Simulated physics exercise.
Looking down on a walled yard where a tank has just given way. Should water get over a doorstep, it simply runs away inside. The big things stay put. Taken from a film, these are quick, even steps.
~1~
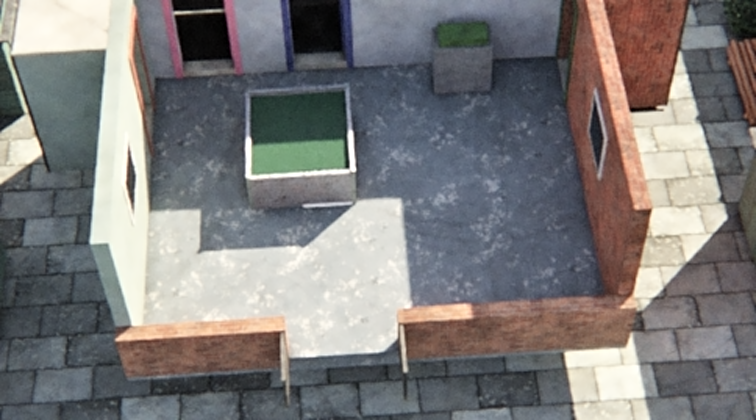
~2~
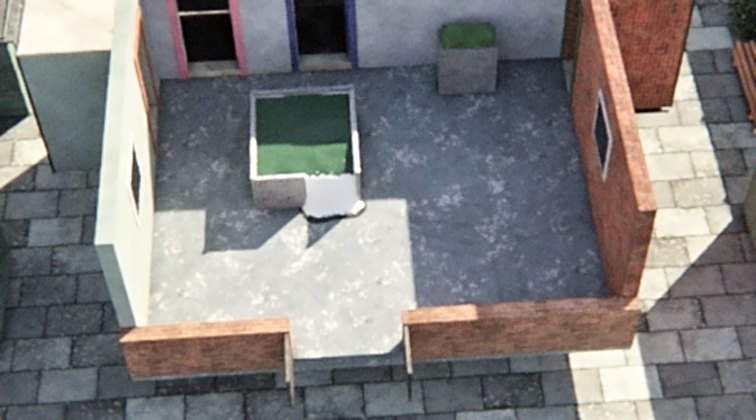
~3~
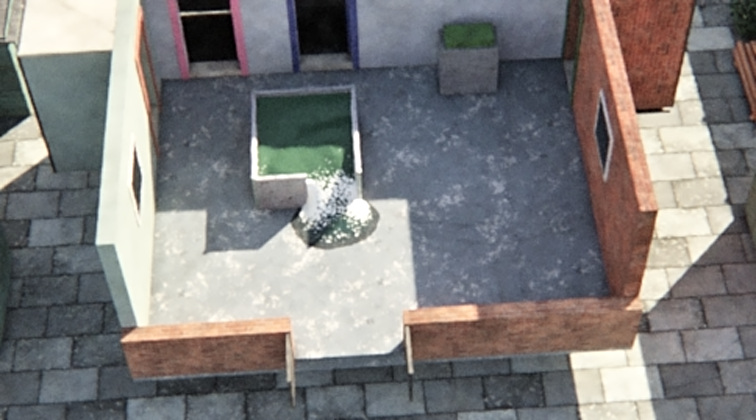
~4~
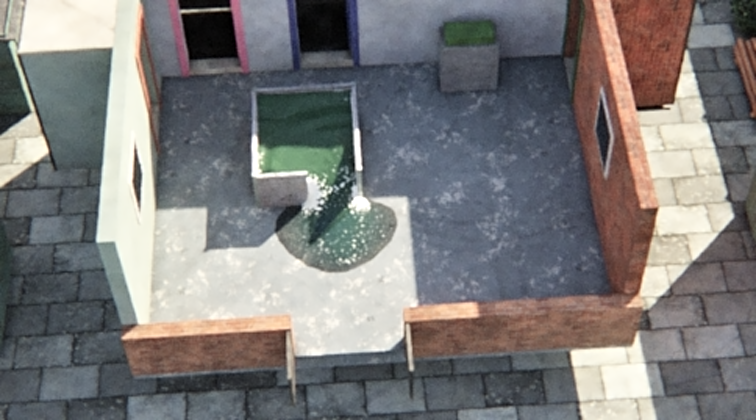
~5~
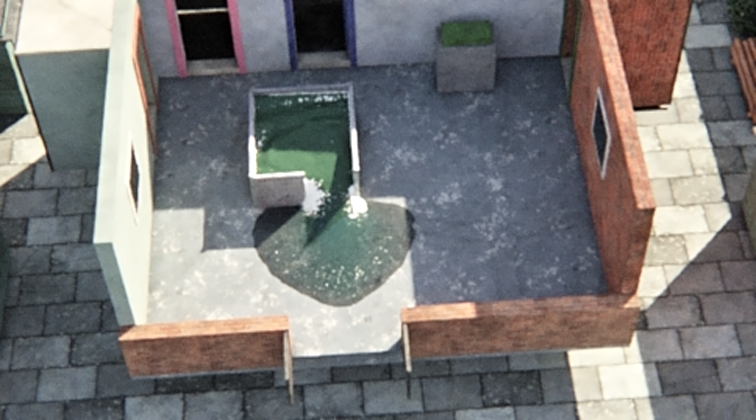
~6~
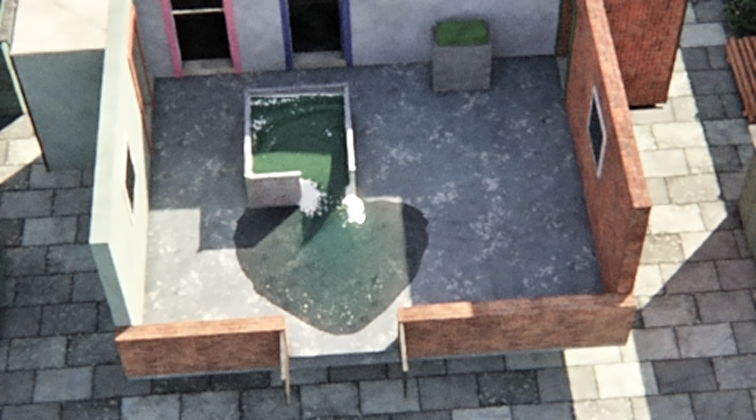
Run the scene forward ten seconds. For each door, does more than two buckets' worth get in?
Door by door: The red door, no; the green door, no; the blue door, no; the pink door, no.
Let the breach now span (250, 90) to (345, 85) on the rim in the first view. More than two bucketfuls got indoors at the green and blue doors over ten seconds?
My reading: The green door passes that mark; the blue door passes that mark.
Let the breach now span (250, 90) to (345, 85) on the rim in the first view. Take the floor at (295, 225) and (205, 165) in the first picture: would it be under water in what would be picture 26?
Taking the two points in order, the first is left dry and the second is waterlogged.
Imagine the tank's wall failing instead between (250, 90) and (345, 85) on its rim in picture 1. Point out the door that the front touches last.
I say the one in green.
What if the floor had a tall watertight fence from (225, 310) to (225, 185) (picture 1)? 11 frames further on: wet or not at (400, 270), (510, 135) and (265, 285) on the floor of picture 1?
Taking the points in order, they are inundated, high and dry and inundated.
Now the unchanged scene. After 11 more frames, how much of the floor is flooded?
30 %.
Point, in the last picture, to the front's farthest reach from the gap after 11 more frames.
Front's tip: Near (608, 322).
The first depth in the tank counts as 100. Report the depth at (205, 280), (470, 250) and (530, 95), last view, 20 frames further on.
In order: 2, 2, 0 %.
A moment on, water covers 25 % of the floor; the red door not reached, the green door not reached, the blue door not reached, the pink door not reached.
Next, water covers 30 % of the floor; the red door not reached, the green door not reached, the blue door not reached, the pink door not reached.
Then, water covers 40 % of the floor; the red door not reached, the green door not reached, the blue door not reached, the pink door not reached.
Later, water covers 70 % of the floor; the red door wet at the sill, nothing in, the green door wet at the sill, nothing in, the blue door not reached, the pink door not reached.
In the end, water covers 85 % of the floor; the red door wet at the sill, nothing in, the green door under two buckets in, the blue door wet at the sill, nothing in, the pink door wet at the sill, nothing in.
